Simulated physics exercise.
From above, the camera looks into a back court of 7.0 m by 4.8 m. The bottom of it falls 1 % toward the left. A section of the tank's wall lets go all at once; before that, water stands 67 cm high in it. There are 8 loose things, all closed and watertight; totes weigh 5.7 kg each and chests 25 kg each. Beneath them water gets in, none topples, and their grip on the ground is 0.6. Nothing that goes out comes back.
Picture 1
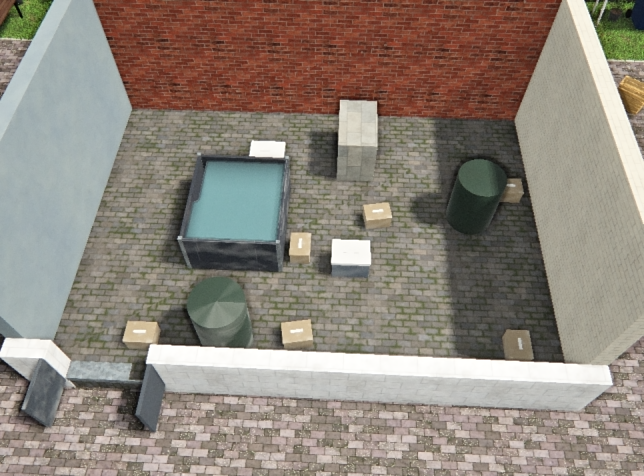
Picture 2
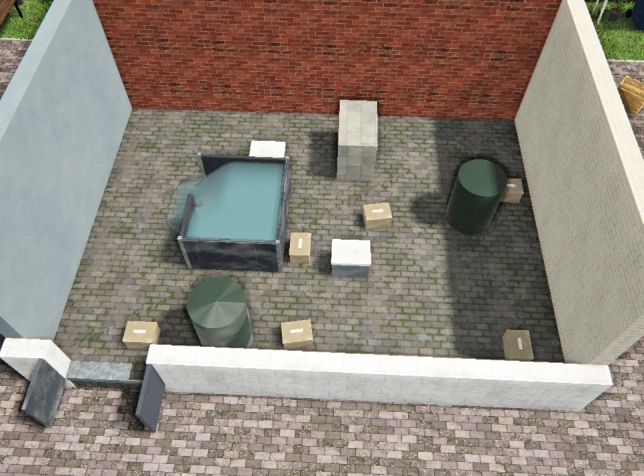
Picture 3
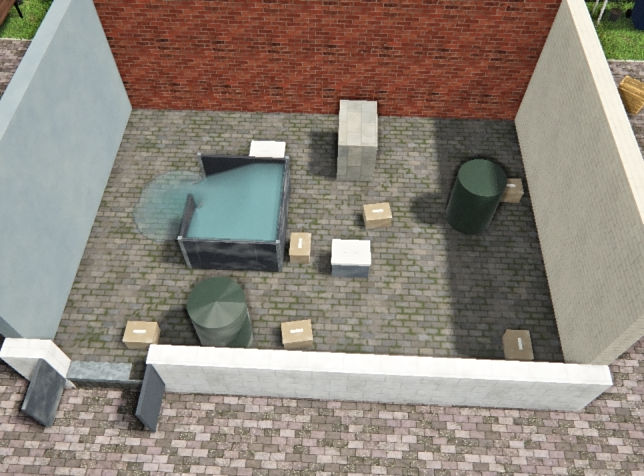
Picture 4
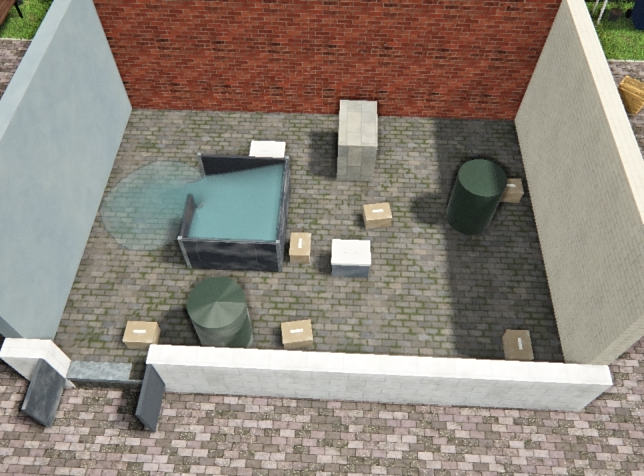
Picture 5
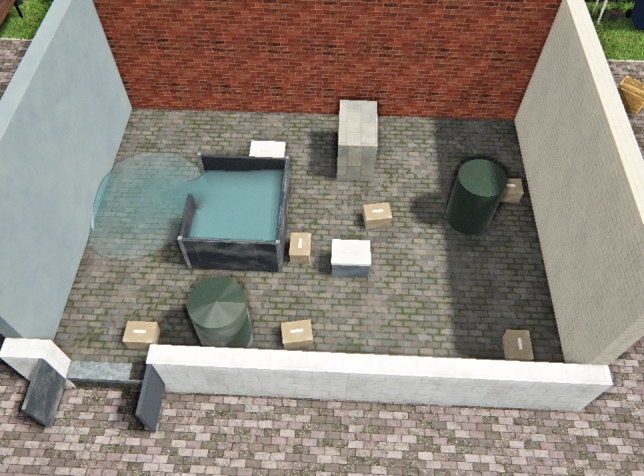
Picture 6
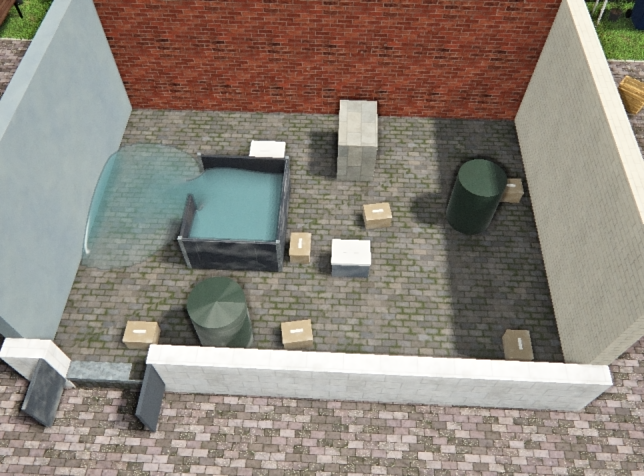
Walled paved courtyard seen from above, with water bursting from the left side of a dark tank and spreading to the pale left wall.
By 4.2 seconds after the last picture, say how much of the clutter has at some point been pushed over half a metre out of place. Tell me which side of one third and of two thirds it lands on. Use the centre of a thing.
Seems to me it will not amount to a third.
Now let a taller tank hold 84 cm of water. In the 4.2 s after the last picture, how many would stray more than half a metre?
Result: 1.
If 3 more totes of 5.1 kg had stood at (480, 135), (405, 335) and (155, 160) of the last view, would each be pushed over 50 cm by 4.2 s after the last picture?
The first comes out within the limit, the second within the limit, the third beyond the limit.
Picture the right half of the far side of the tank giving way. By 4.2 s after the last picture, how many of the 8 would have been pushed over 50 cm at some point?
The answer would then be 2.
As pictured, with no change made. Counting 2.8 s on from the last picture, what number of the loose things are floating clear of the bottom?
Count: 0.
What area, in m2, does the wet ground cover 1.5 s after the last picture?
I'd put it close to 10.0 m2.
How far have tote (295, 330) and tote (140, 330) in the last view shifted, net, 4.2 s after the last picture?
In turn: 0 cm, 50 cm.
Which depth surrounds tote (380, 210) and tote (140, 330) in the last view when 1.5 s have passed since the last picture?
I'd estimate 0 cm for the first and 2 cm for the second.
Then, 0.4 s after the last picture 0 of 8 are over 50 cm from their spots; 0 afloat.
Then, 1.5 s after the last picture 0 of 8 are over 50 cm from their spots; 0 afloat.
Then, 2.8 s after the last picture 0 of 8 are over 50 cm from their spots; 0 afloat.
Then, 4.2 s after the last picture 0 of 8 are over 50 cm from their spots, and 0 have been at some point; 1 afloat.
